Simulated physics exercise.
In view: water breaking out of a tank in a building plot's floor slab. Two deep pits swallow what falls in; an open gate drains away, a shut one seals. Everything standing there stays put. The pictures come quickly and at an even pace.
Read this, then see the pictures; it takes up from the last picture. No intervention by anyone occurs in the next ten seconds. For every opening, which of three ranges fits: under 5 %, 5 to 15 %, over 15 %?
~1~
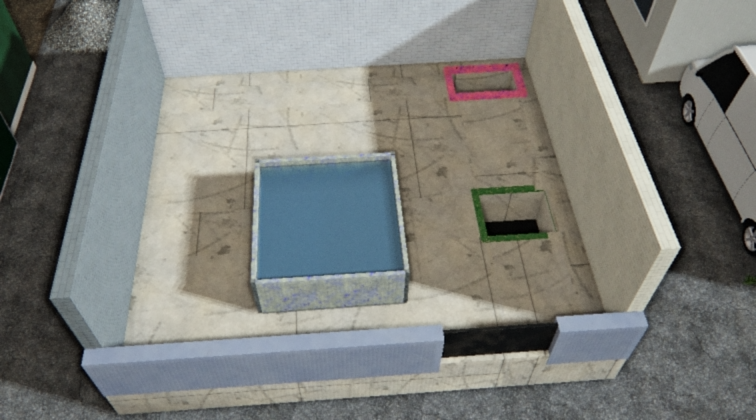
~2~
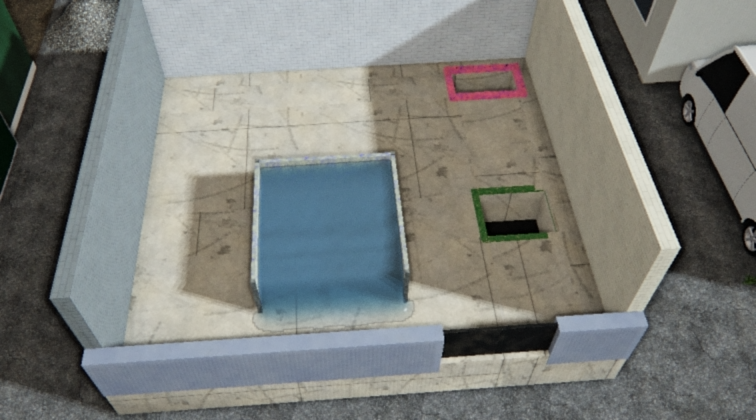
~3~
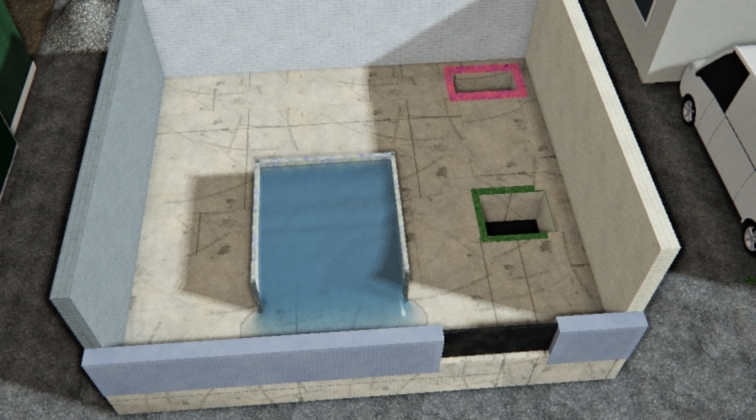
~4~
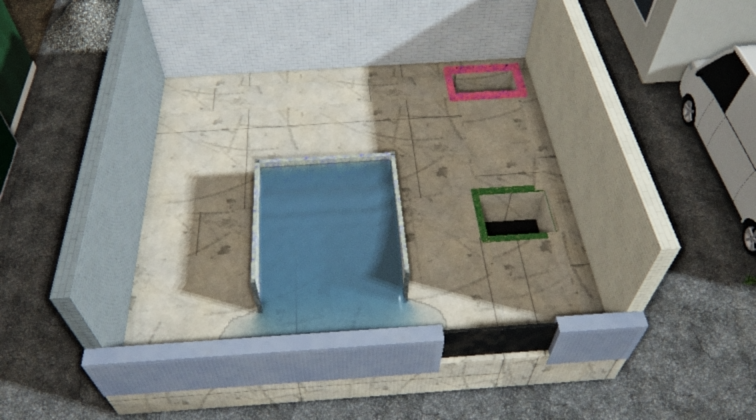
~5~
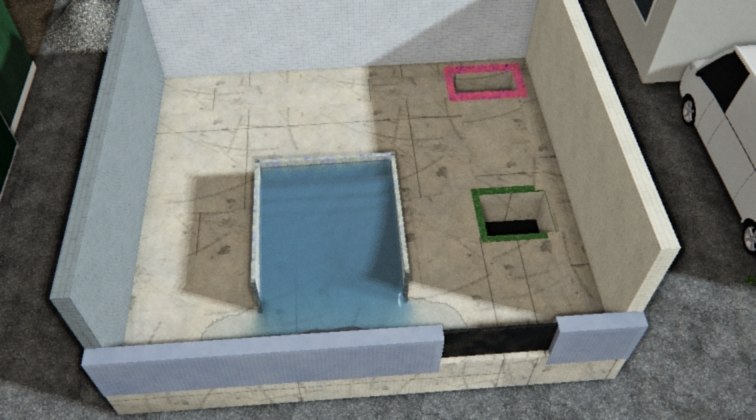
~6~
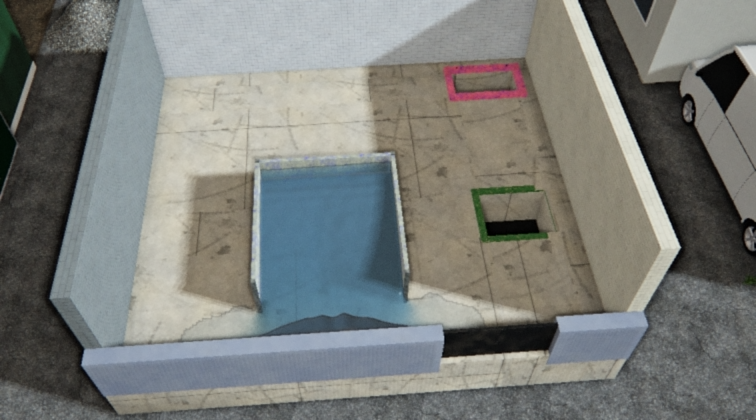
As I see it, the gate ends up with a tiny portion - beneath five per cent, the pink pit ends up with a tiny portion - beneath five per cent, the green pit ends up with a large portion - topping fifteen per cent.
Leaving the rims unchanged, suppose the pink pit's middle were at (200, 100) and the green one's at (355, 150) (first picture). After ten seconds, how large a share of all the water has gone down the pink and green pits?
The pink pit takes 8 per cent, and the green pit takes 14 per cent.
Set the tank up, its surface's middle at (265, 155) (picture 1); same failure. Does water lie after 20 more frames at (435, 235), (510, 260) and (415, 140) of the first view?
So, first one got wet, second one got wet, third one stays dry.
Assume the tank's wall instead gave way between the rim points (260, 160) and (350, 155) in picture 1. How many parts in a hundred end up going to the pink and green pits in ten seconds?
Estimates in per cent: Pink 6, green 8.
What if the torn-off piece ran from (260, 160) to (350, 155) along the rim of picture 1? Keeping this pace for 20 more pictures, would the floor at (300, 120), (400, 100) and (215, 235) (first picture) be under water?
Going point by point: Waterlogged, waterlogged, left unwetted.
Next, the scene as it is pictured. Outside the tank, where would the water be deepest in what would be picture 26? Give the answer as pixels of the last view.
Pointing at (120, 372).
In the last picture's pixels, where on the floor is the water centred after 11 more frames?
Roughly (327, 290).
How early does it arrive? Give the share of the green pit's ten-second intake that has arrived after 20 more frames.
I get 25 per cent.
A moment on, water covers 20 % of the floor; the gate 0 %, the pink pit 0 %, the green pit 0 %.
Next, water covers 30 % of the floor; the gate 0 %, the pink pit 0 %, the green pit 1 %.
Then, water covers 60 % of the floor; the gate 0 %, the pink pit 0 %, the green pit 6 %.
Later, water covers 75 % of the floor; the gate 0 %, the pink pit 0 %, the green pit 16 %.
In the end, water covers 95 % of the floor; the gate 0 %, the pink pit 0 %, the green pit 25 %.
